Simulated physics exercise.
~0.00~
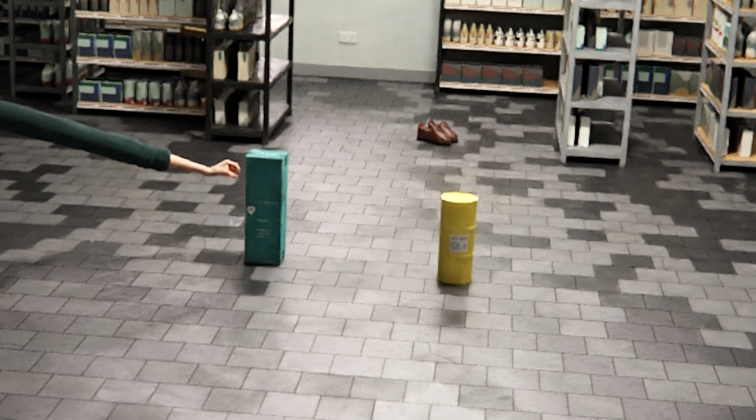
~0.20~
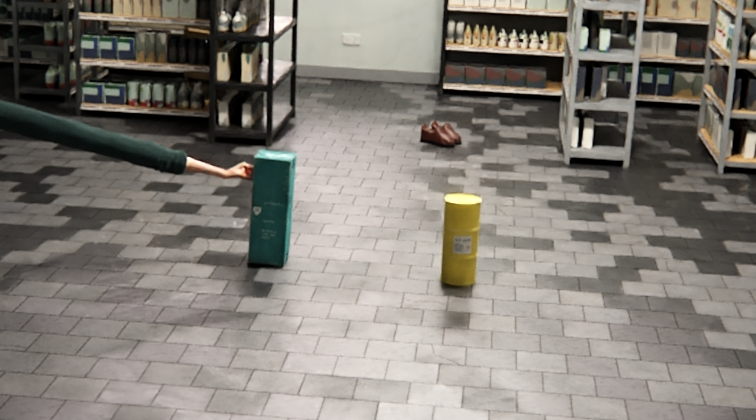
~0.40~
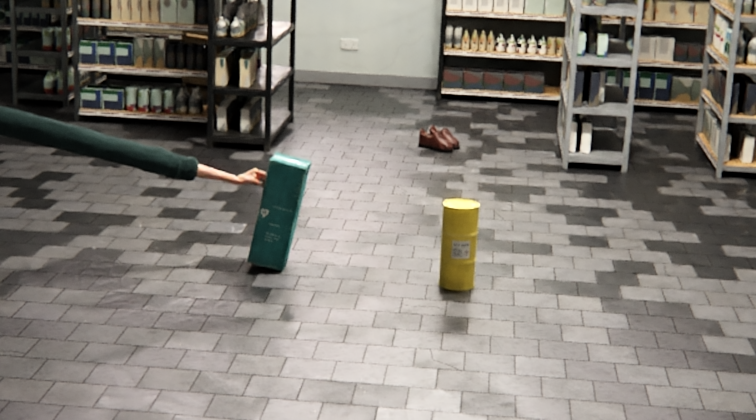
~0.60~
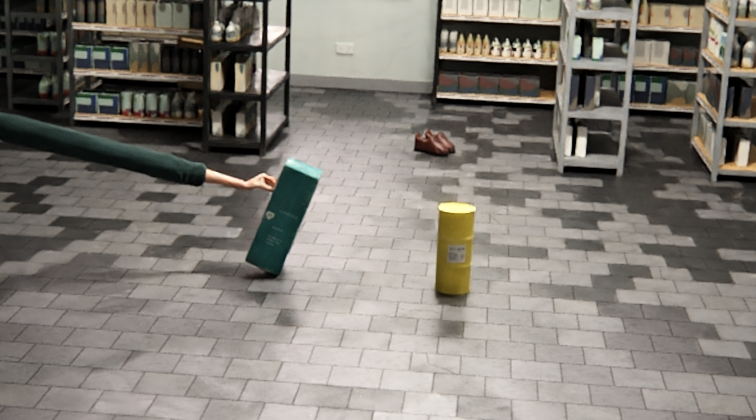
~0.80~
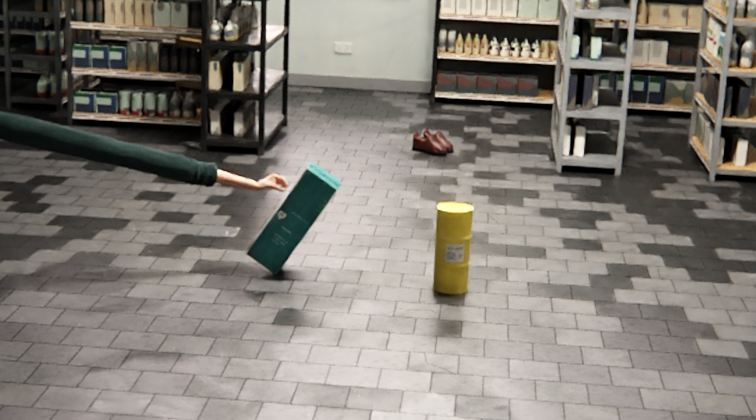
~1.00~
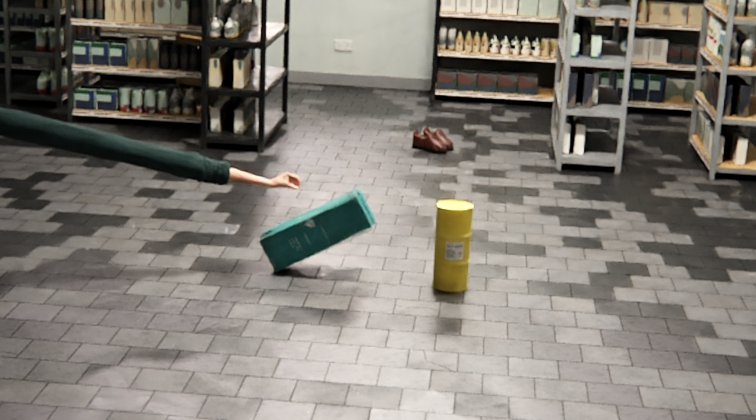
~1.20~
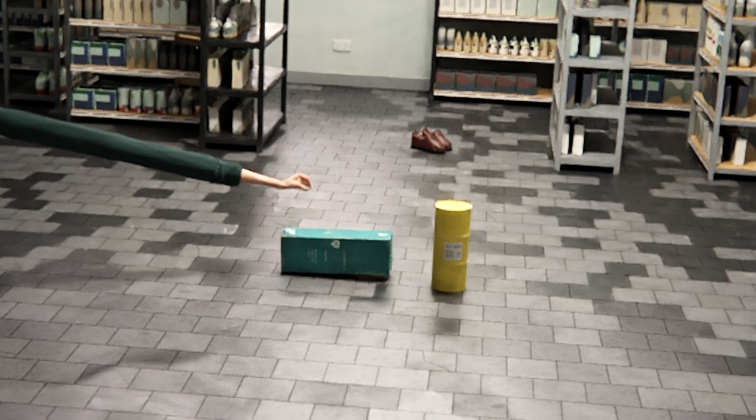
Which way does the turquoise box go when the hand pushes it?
It moves to the right, tipping over toward the yellow canister.
